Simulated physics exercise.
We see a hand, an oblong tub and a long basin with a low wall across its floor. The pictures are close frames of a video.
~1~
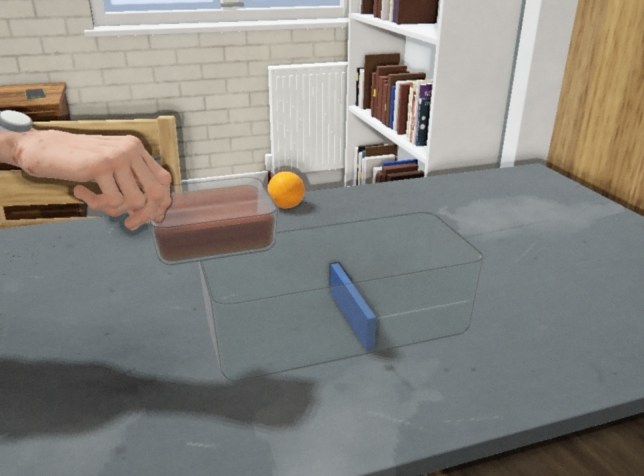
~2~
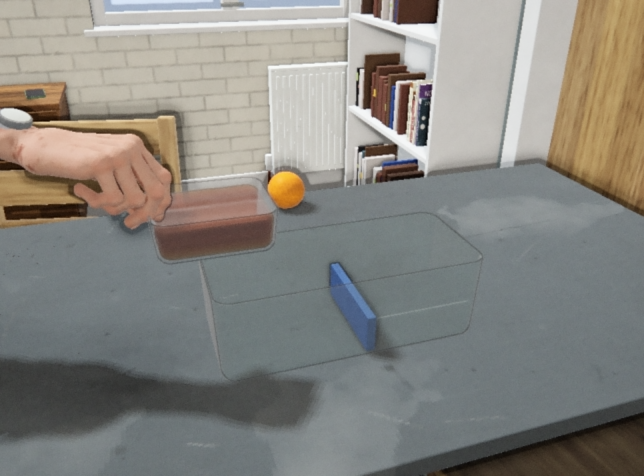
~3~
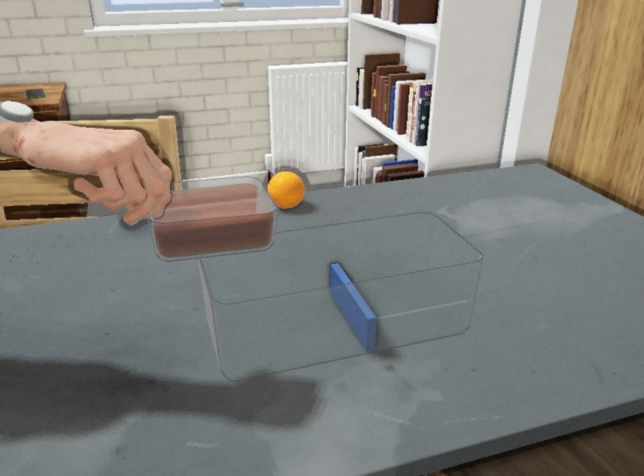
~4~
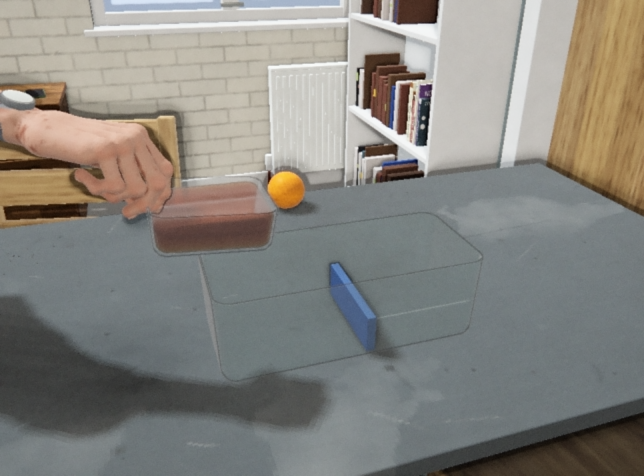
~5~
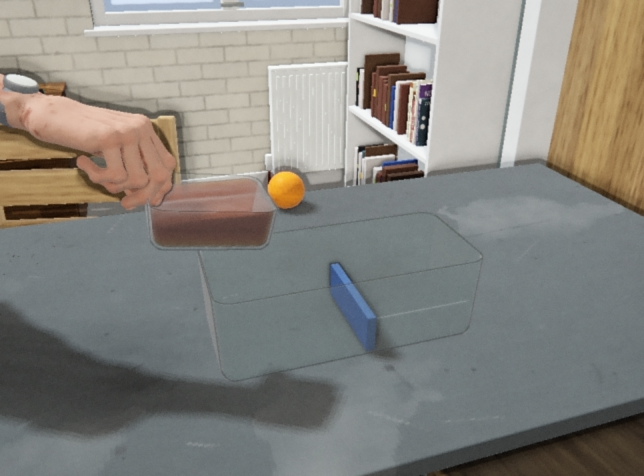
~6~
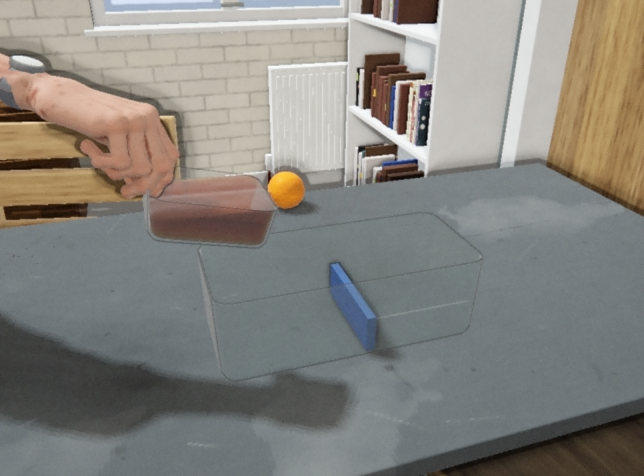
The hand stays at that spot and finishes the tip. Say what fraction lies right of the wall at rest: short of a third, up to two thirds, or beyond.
The share right of the wall is not even a third.
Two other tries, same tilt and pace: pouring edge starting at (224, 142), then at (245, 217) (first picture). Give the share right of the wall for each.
First some 5, then 0 per cent.
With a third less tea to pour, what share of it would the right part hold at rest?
Near 5 %.
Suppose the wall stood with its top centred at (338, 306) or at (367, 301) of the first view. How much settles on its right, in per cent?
Roughly 55 per cent, and 15 per cent.
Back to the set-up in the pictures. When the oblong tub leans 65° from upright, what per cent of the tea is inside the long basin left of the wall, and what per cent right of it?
Left about 40, right about 0.
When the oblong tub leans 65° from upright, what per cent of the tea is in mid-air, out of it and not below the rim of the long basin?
Roughly 35 in a hundred.
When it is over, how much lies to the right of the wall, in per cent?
Near 5 %.
A moment on, the oblong tub is tipped part way and 23 per cent is still to pour, 42 is left of the wall and 1 right of it.
Next, the oblong tub is tipped on its side and 3 per cent is still to pour, 85 is left of the wall and 7 right of it.
Then the oblong tub is tipped right over and 0 per cent is still to pour, 92 is left of the wall and 7 right of it.
Later the oblong tub is tipped right over and 0 per cent is still to pour, 92 is left of the wall and 7 right of it.
At rest 92 per cent lies left of the wall, 7 right of it and 1 outside.
